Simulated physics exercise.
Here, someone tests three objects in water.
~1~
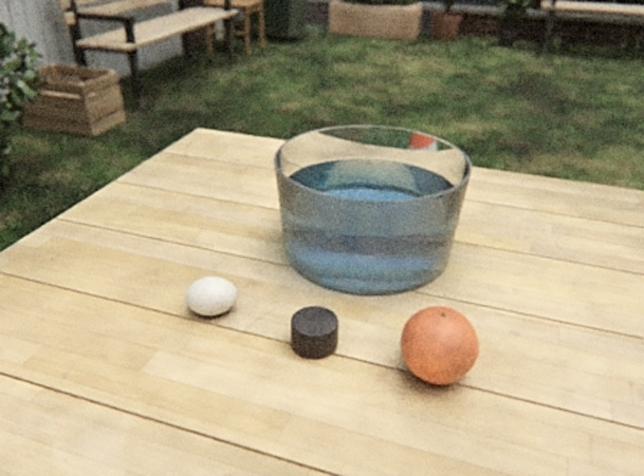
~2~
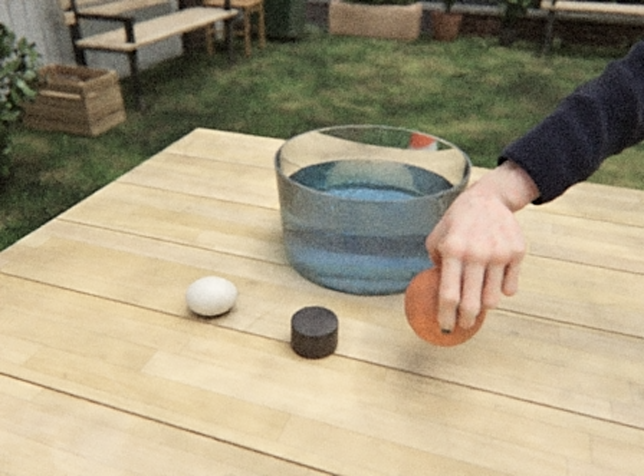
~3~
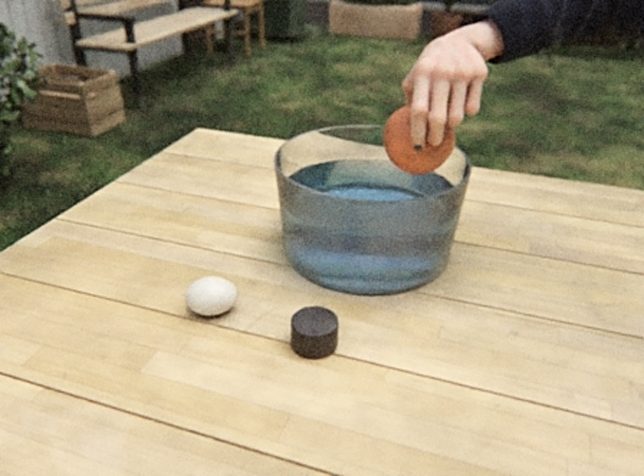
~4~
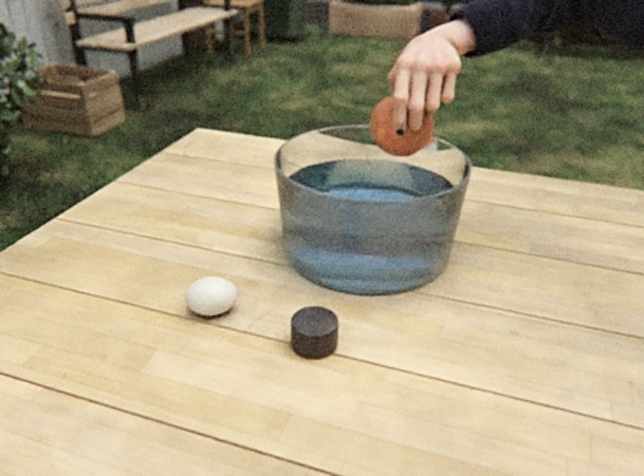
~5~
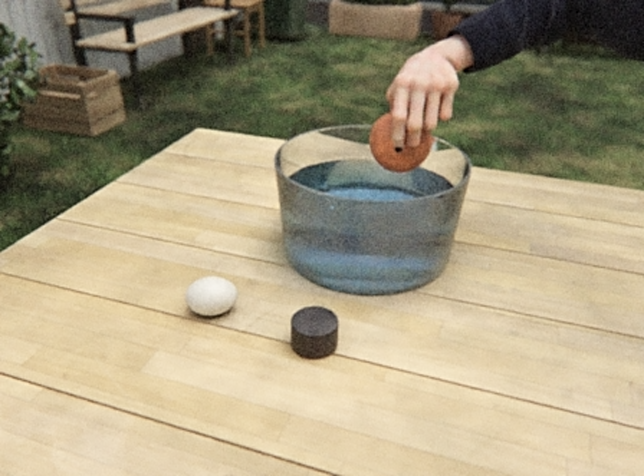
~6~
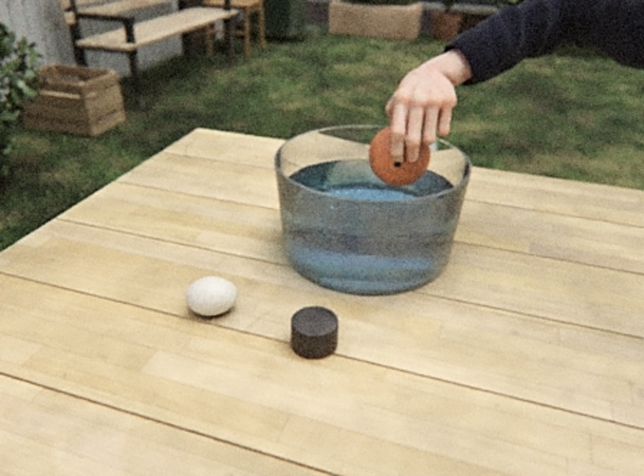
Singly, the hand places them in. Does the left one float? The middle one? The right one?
Note: Left one heads down, middle one heads down, right one is buoyant.
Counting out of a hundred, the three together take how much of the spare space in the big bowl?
I'd put it near 16 per cent.
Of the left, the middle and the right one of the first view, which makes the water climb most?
My pick is the rightmost of the three.
Soon after, the orange floats.
Later, the iron weight goes to the bottom.
In the end, the egg goes to the bottom; afloat, orange.
